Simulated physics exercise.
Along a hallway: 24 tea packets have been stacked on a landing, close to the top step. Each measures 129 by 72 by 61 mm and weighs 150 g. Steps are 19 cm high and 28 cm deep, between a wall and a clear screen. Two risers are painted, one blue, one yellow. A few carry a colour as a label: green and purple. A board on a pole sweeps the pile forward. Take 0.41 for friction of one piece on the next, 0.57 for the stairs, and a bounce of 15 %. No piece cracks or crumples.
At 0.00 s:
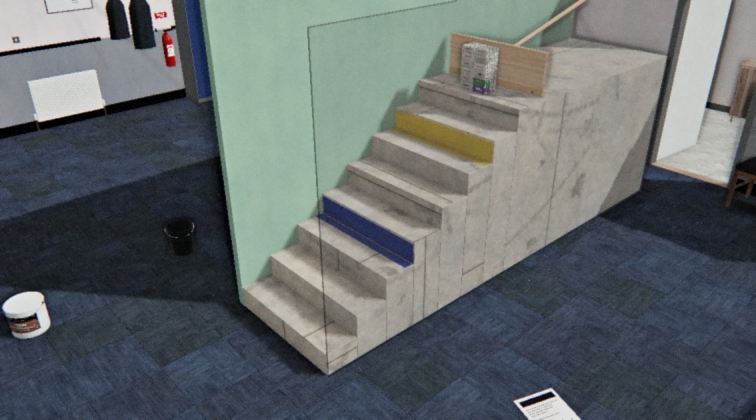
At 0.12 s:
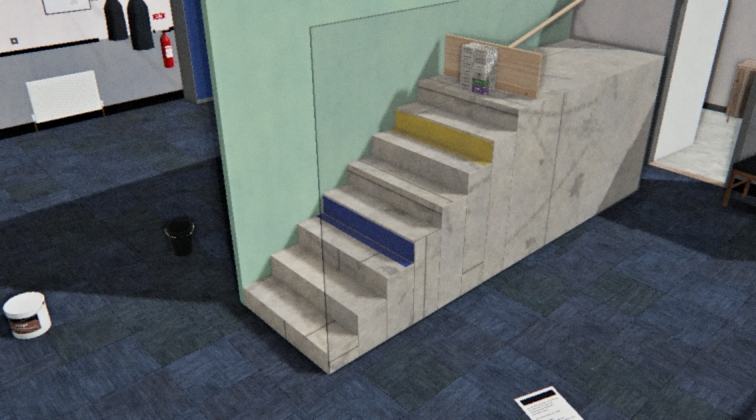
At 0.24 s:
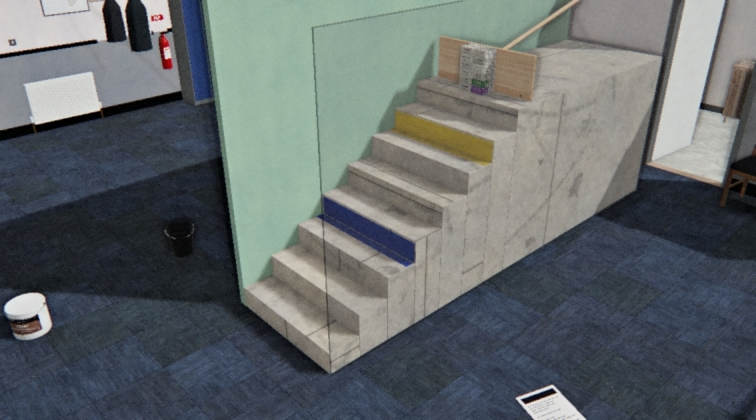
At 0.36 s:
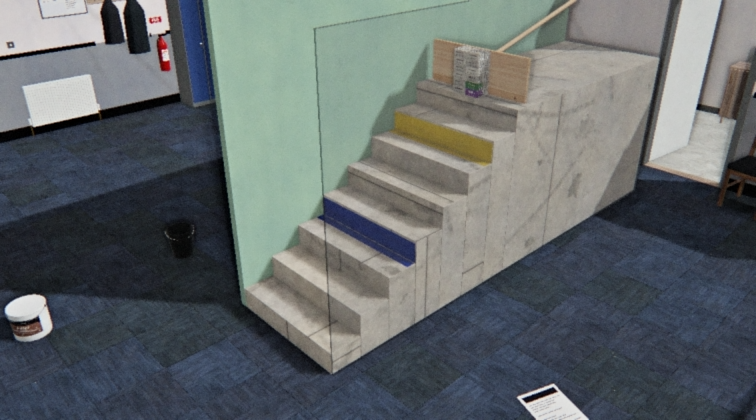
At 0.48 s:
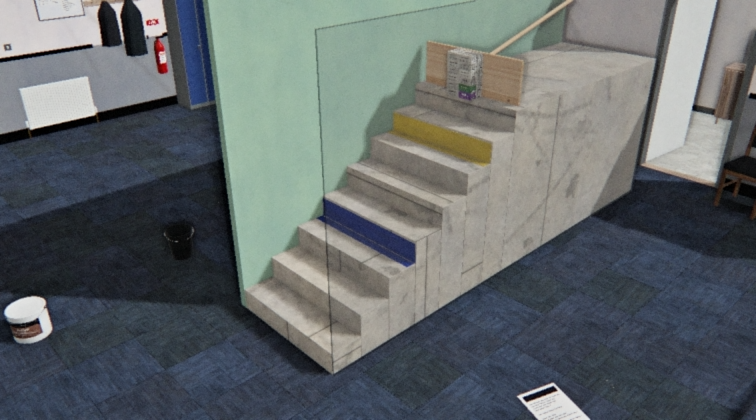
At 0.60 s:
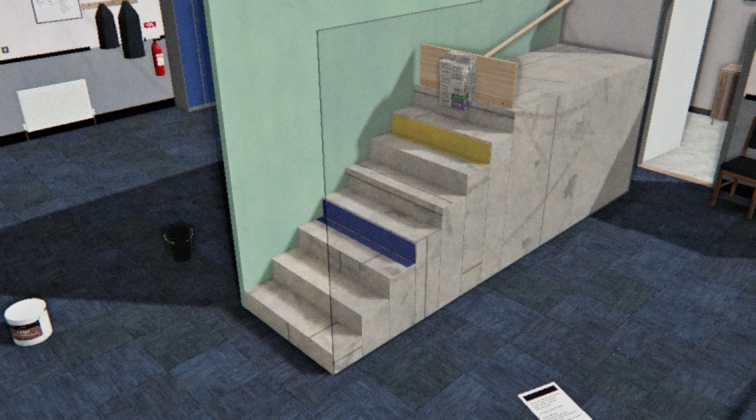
A wooden board on a pole pushes a small stack of packets forward atop concrete-like stairs.
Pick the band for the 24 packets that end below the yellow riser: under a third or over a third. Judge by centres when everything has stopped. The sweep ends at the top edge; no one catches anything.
Upwards of a third of them.
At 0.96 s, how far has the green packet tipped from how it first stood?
Roughly 5°.
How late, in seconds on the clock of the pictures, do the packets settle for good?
Near 2.5 s.
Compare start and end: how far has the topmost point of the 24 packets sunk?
Some 37 cm lower.
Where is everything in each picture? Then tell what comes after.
In the first picture (we follow the side turned to the camera; the camera moves round a little), board (547, 62) 35 cm from the edge; blue riser, near end, (400, 261); yellow riser, near end, (479, 161); green packet (479, 83); purple packet (478, 90); no piece has moved.
The second picture shows board (541, 63) 28 cm from the edge; green packet (478, 83).
The third picture shows board (535, 65) 22 cm from the edge; purple packet (477, 90) displaced 8 mm; green packet (477, 83) displaced 7 mm; 22 stirred so far.
The fourth picture shows board (529, 68) 15 cm from the edge; green packet (471, 86) displaced 8 cm; purple packet (471, 93) displaced 7 cm; 24 stirred so far.
The fifth picture shows board (522, 70) 9 cm from the edge; green packet (464, 88) displaced 14 cm; purple packet (464, 96) displaced 14 cm; 24 stirred so far.
The sixth picture shows board (516, 73) 21 mm from the edge; blue riser, near end, (402, 261); yellow riser, near end, (476, 163); purple packet (458, 106) tipped 3°, 58 mm lower; green packet (458, 98) tipped 3°, 57 mm lower; steepest lean 6°, the packet at (457, 69); 24 stirred so far.
Around 0.72 s, none of the 24 packets below the yellow riser, 24 disturbed; green packet tipped 8°, 18 cm lower; purple packet tipped 4°, 18 cm lower.
Around 0.96 s, 10 of the 24 packets below the yellow riser; green packet tipped 7°, 18 cm lower; purple packet 19 cm lower.
Around 1.46 s, 13 of the 24 packets below the yellow riser; green packet 19 cm lower; purple packet 19 cm lower.
Finally (2.5 s), 13 of the 24 packets below the yellow riser; green packet 19 cm lower; purple packet 19 cm lower. That is 54 per cent. Seen by the last camera, middles, green packet near (458, 114), purple packet near (458, 120).
